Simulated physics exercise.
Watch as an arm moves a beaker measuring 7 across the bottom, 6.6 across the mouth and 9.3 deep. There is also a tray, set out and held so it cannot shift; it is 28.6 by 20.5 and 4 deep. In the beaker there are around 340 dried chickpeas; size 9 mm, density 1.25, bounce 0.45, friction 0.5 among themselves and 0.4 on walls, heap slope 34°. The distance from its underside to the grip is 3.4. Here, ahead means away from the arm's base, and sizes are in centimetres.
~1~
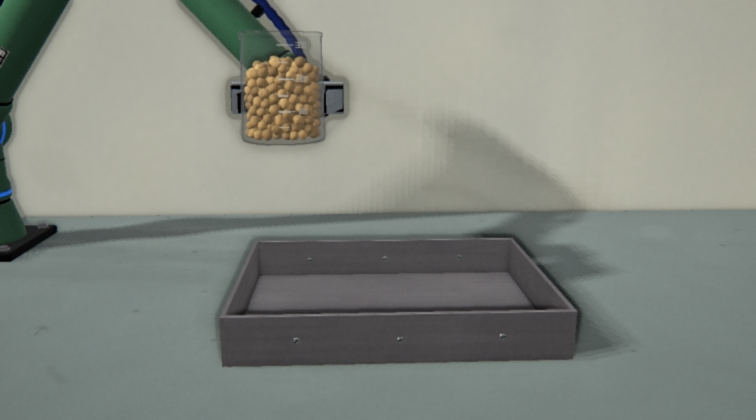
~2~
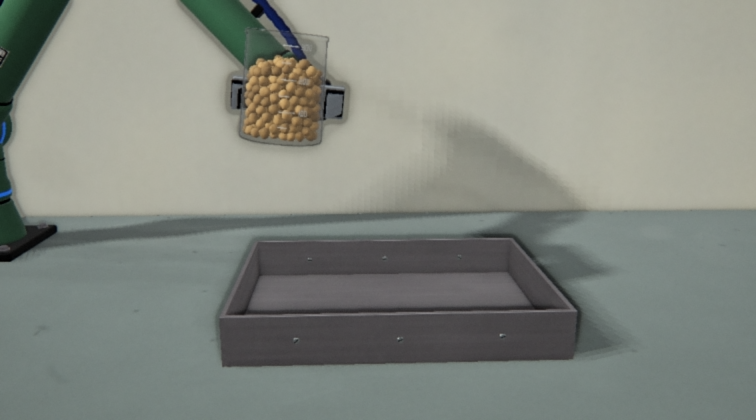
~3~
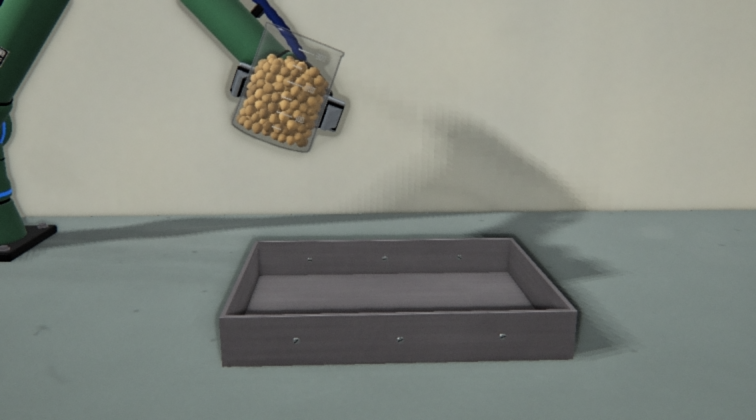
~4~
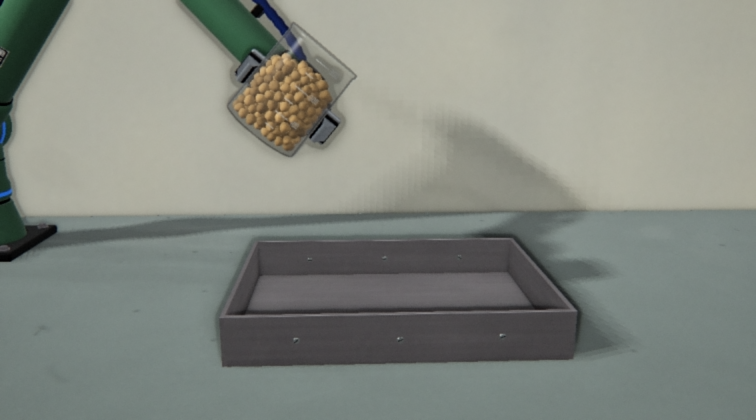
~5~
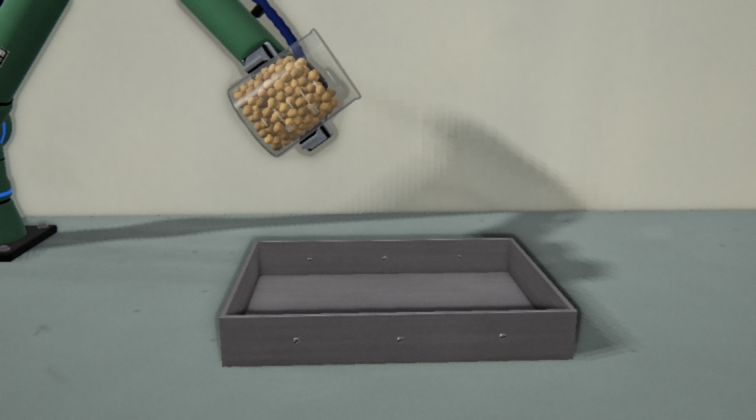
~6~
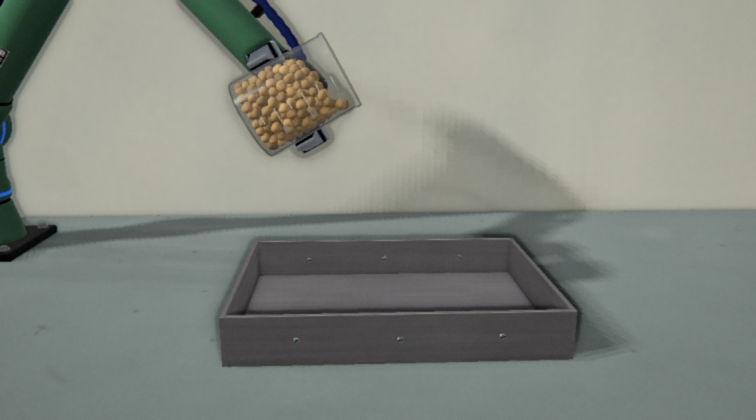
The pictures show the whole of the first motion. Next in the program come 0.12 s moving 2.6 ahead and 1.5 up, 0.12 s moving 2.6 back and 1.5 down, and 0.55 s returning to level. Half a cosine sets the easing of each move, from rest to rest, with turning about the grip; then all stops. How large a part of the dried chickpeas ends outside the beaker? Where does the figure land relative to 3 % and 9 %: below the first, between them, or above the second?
It lands between 3 and 9 %.
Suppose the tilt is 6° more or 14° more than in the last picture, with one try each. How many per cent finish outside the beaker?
Roughly 5 per cent on the first try and 20 per cent on the second.
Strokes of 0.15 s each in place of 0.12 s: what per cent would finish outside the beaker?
Estimate: Close to 0 percent.
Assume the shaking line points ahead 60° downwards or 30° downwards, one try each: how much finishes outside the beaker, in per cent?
It comes to around 0 per cent on the first try and around 0 per cent on the second.
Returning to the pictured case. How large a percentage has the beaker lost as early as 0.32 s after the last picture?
Around 5 percent at that moment.
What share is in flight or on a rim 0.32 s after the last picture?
Around 4 percent of the load.
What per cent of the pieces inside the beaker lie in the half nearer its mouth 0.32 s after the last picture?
Around 40 in a hundred.
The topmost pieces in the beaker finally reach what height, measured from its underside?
The top sits some 8.5 cm up.
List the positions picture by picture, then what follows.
The beaker middle at (283, 89), level; upper third of the load around (283, 77), from x 250 to 315, top at y 60; 345 in the beaker, in the first picture.
The beaker middle at (284, 89), tilted 6° forward; upper third of the load around (283, 77), from x 250 to 320, top at y 60, in the second picture.
The beaker middle at (288, 89), tilted 21° forward; upper third of the load around (286, 78), from x 240 to 325, top at y 60, in the third picture.
The beaker middle at (292, 92), tilted 40° forward; upper third of the load around (288, 80), from x 240 to 330, top at y 60, in the fourth picture.
The beaker middle at (294, 95), tilted 55° forward; upper third of the load around (288, 82), from x 240 to 335, top at y 60, in the fifth picture.
The beaker middle at (295, 96), tilted 61° forward; upper third of the load around (288, 84), from x 240 to 345, top at y 65; 345 in the beaker, in the sixth picture.
Then, 0.32 s on, tilted 58° forward, highest piece 23 above the table; 331 in the beaker, 14 in flight or on a rim.
Then, 0.63 s on, tilted 12° forward, highest piece 26 above the table; 328 in the beaker, 17 in the tray.
Then, 0.99 s on, level, highest piece 25 above the table; 328 in the beaker, 17 in the tray.
Then, 2.04 s on, level, highest piece 25 above the table; 328 in the beaker, 17 in the tray.
In the end, 328 in the beaker, 17 in the tray. That is 5 % outside the beaker.
